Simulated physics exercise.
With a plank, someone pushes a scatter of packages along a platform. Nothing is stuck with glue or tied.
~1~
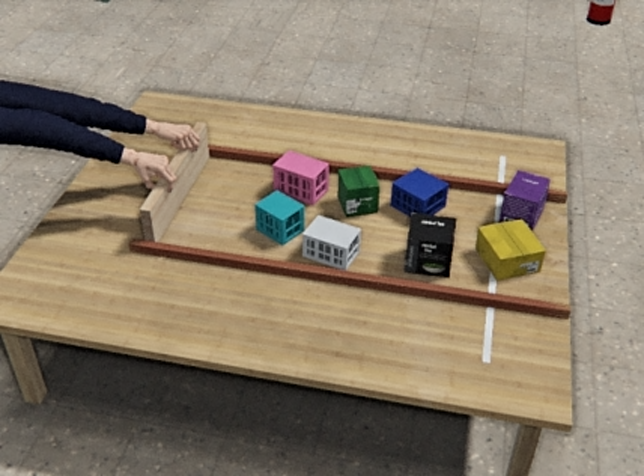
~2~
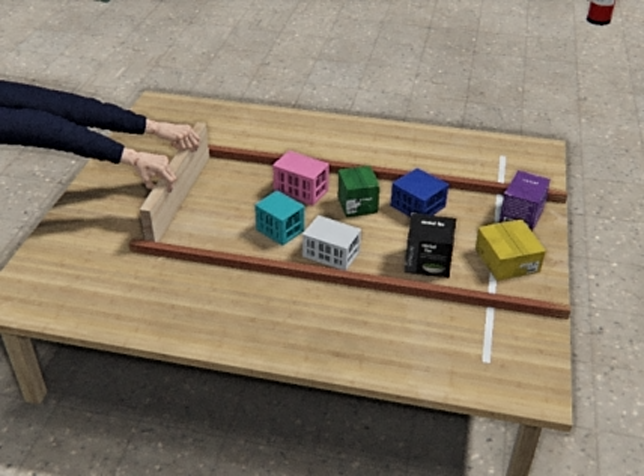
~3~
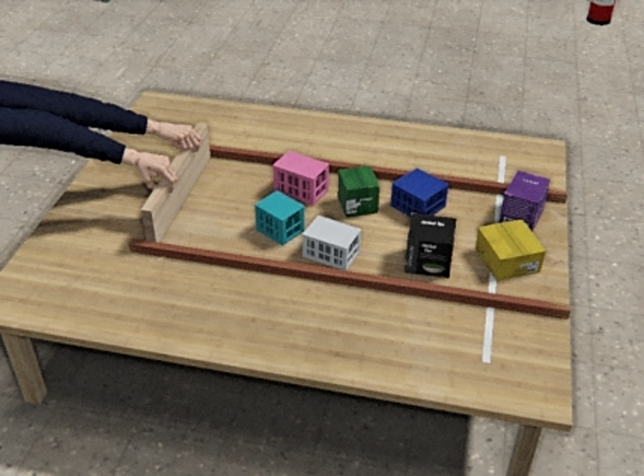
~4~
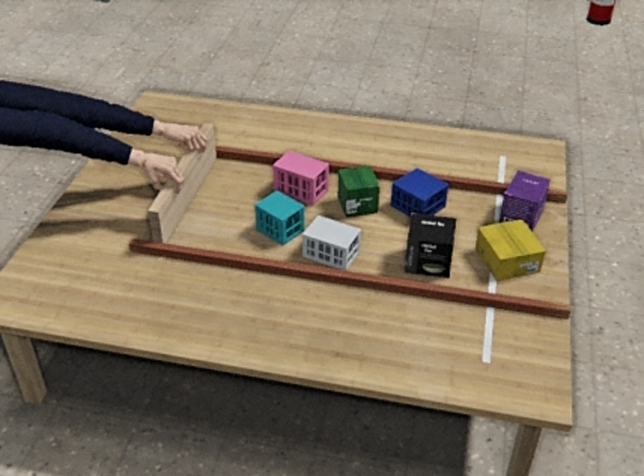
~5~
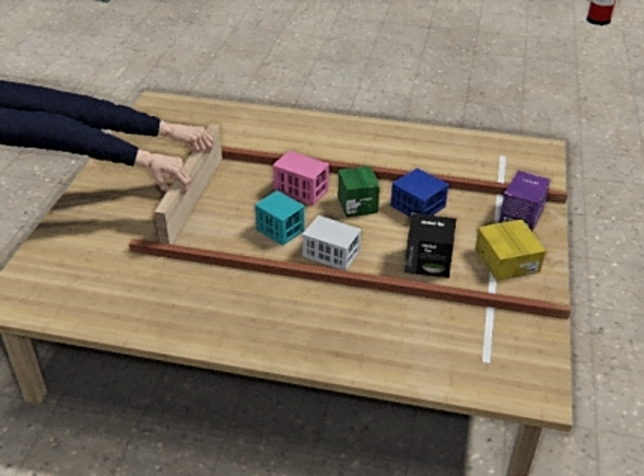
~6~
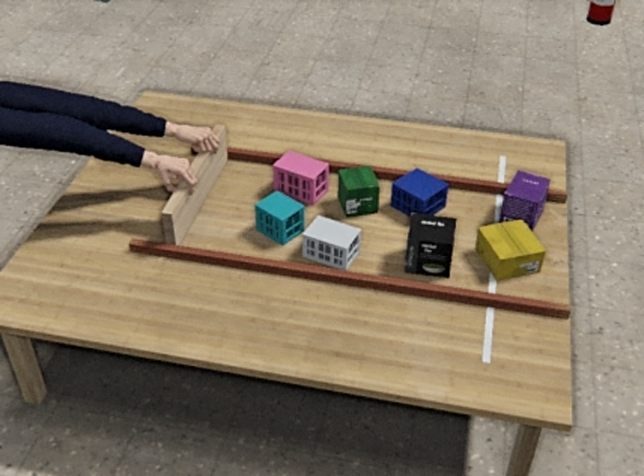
In the video, two hands hold a wooden plank at the left of a table scattered with colourful boxes between two rails, then slide it slightly to the right, while the boxes stay still.
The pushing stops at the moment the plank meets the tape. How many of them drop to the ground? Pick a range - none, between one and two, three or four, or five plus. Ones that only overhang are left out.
Range: Three or four.
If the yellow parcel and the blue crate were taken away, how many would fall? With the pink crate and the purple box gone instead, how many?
Well, the first time you'd get 1, and the next time 0.
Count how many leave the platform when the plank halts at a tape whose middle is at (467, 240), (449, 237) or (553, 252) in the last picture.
The counts come to 1, then 1, then 8.
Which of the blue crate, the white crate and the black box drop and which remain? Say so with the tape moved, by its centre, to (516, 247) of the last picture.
Outcome: Blue crate ends up off; white crate is not lost; black box ends up off.
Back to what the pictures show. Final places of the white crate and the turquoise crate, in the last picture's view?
They end up close to (512, 275) and (517, 243).
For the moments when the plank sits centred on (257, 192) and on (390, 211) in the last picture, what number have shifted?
At the first spot the count is 0, and at the second it is 7.
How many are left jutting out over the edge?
The count is 2.
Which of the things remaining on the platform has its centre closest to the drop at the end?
The black box winds up nearest.
A little later, none off yet; purple box at rest near (524, 202); yellow parcel at rest near (509, 250); black box at rest near (430, 245).
When it is over, the number that fall off is three or four; down, blue crate, yellow parcel and purple box.
